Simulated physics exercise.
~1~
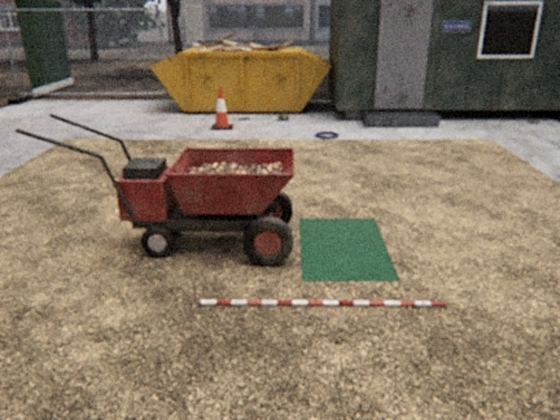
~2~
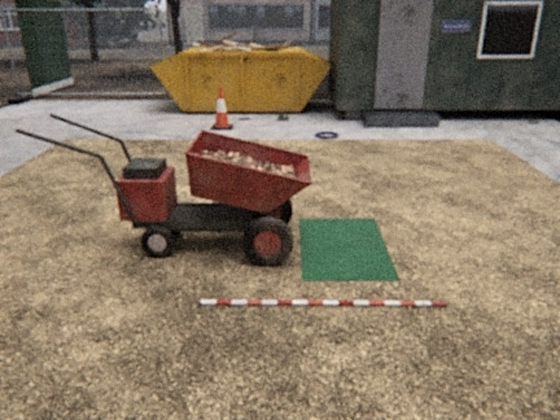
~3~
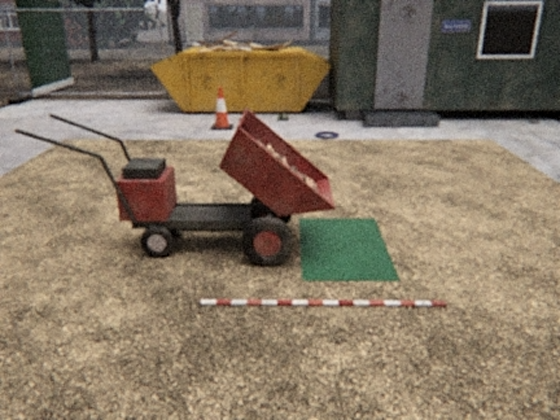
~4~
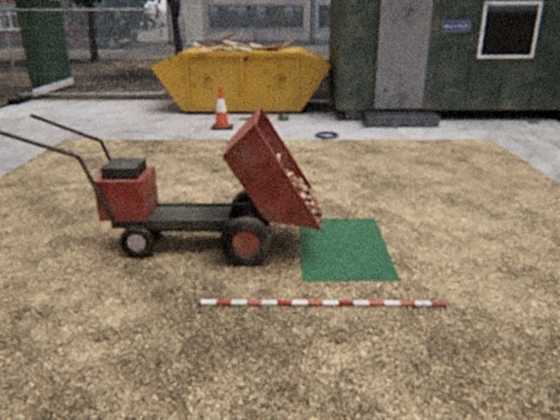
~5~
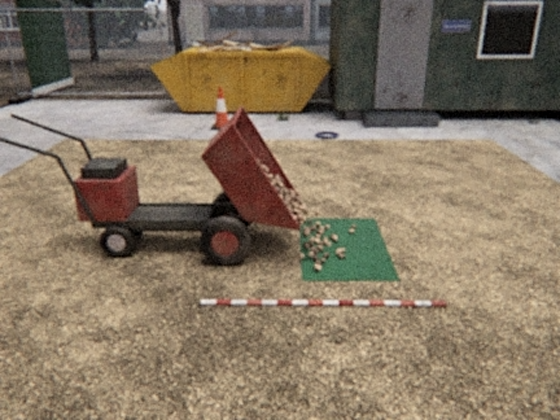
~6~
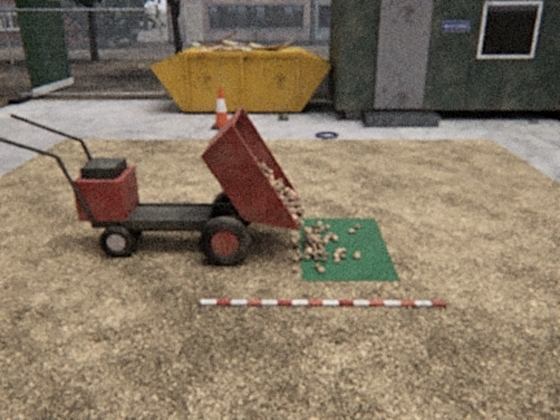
A red powered barrow with long black handles at the left stands on sandy gravel in a yard, seen from the side by a still camera, its tray holding pale, broken stones. A green sheet lies just to its right, with a red-and-white striped staff in front and a yellow skip, an orange cone and a dark green cabin behind. The tray tips steeply towards the sheet. The barrow then rolls back a little to the left as stones begin spilling over the lip. It stops, tray still raised, with a small scatter on and beside the sheet's near-left part and most stones still inside.
